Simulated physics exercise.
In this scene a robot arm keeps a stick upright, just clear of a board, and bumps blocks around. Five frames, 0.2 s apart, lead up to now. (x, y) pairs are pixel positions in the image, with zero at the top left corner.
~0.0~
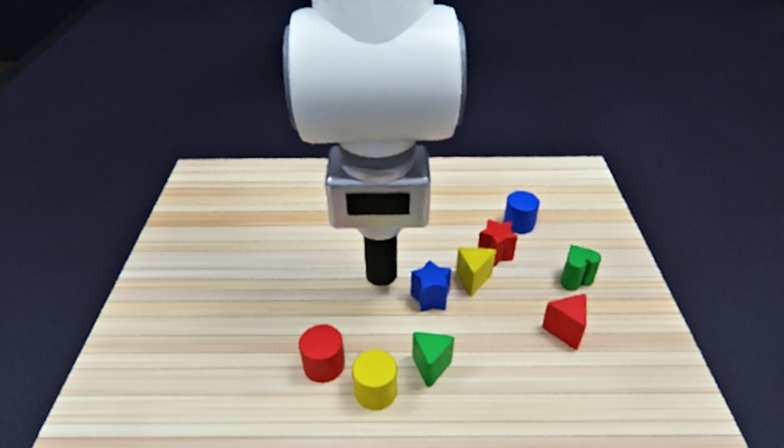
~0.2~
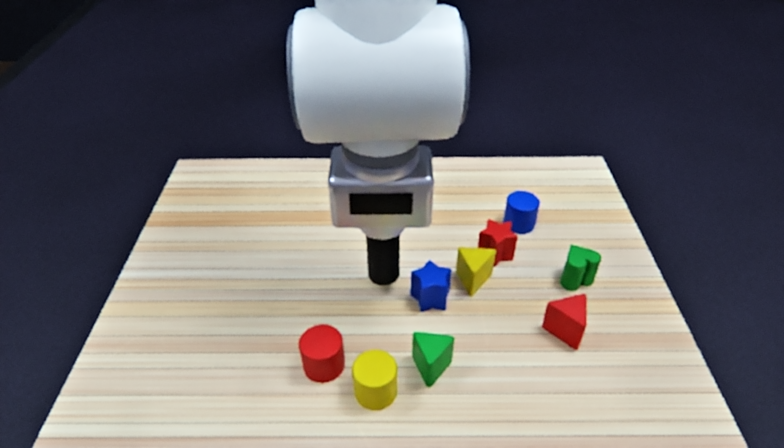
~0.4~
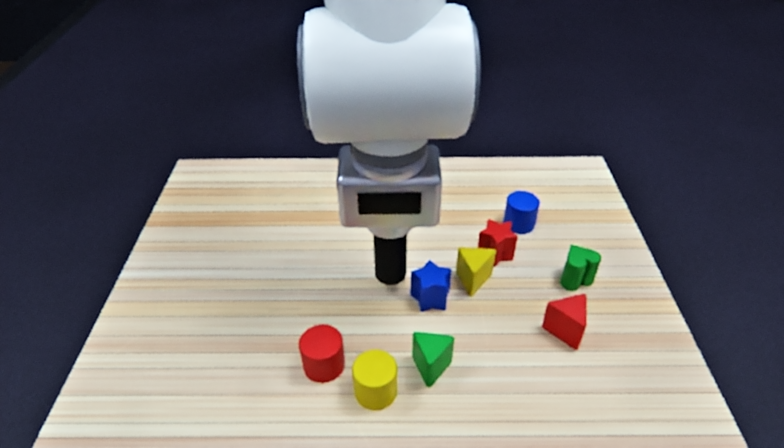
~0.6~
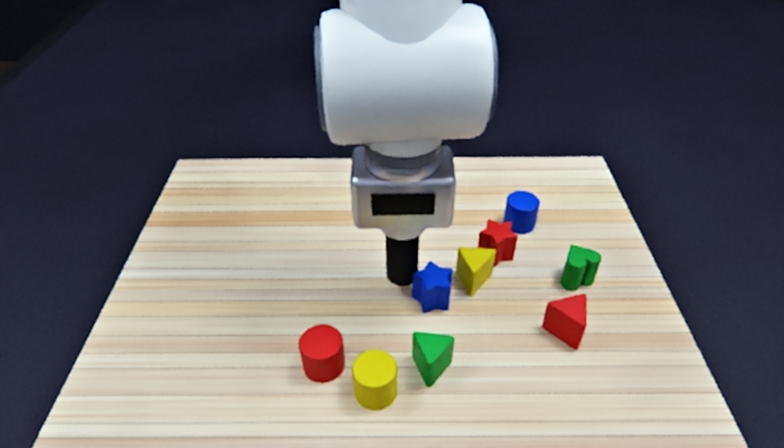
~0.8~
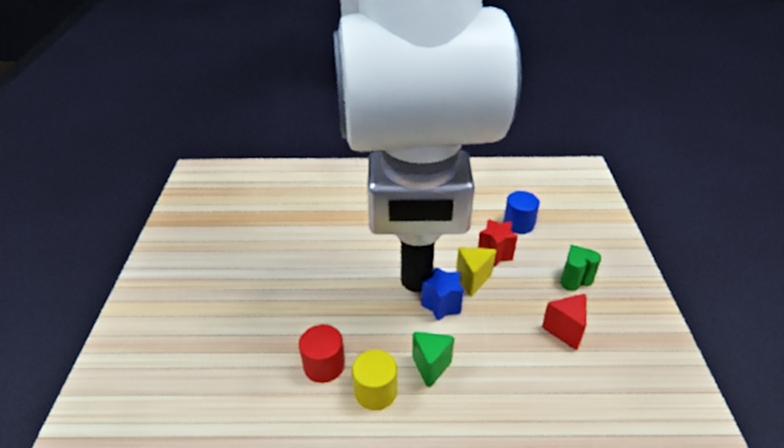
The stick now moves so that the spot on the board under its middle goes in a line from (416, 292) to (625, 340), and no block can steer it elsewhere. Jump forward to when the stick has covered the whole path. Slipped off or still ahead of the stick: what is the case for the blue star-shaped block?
The stick loses it on the way.
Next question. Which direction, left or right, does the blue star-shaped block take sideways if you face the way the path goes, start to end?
The right.
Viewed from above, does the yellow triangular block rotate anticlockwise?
That would be a yes.
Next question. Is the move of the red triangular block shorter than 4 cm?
Going by the path, no.
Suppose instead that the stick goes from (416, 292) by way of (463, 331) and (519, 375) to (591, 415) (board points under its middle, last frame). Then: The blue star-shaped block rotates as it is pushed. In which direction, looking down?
Direction: Anticlockwise.
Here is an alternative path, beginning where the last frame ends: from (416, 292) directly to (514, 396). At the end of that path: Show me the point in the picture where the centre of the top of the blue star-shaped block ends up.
That would be at about pixel (507, 317).
What follows on the original path. One third of the way, stick (485, 295); blue star-shaped block (511, 302), turned 20° clockwise; yellow triangular block (483, 258), turned 40° anticlockwise.
Two thirds of the way, stick (555, 311); blue star-shaped block (552, 323), turned 75° clockwise; yellow triangular block (484, 258), turned 45° anticlockwise; red triangular block (593, 311), turned 20° anticlockwise.
At the end, stick (630, 328); blue star-shaped block (554, 324), turned 85° clockwise; yellow triangular block (484, 258), turned 45° anticlockwise; red triangular block (668, 334), turned 20° anticlockwise; green heart in place.
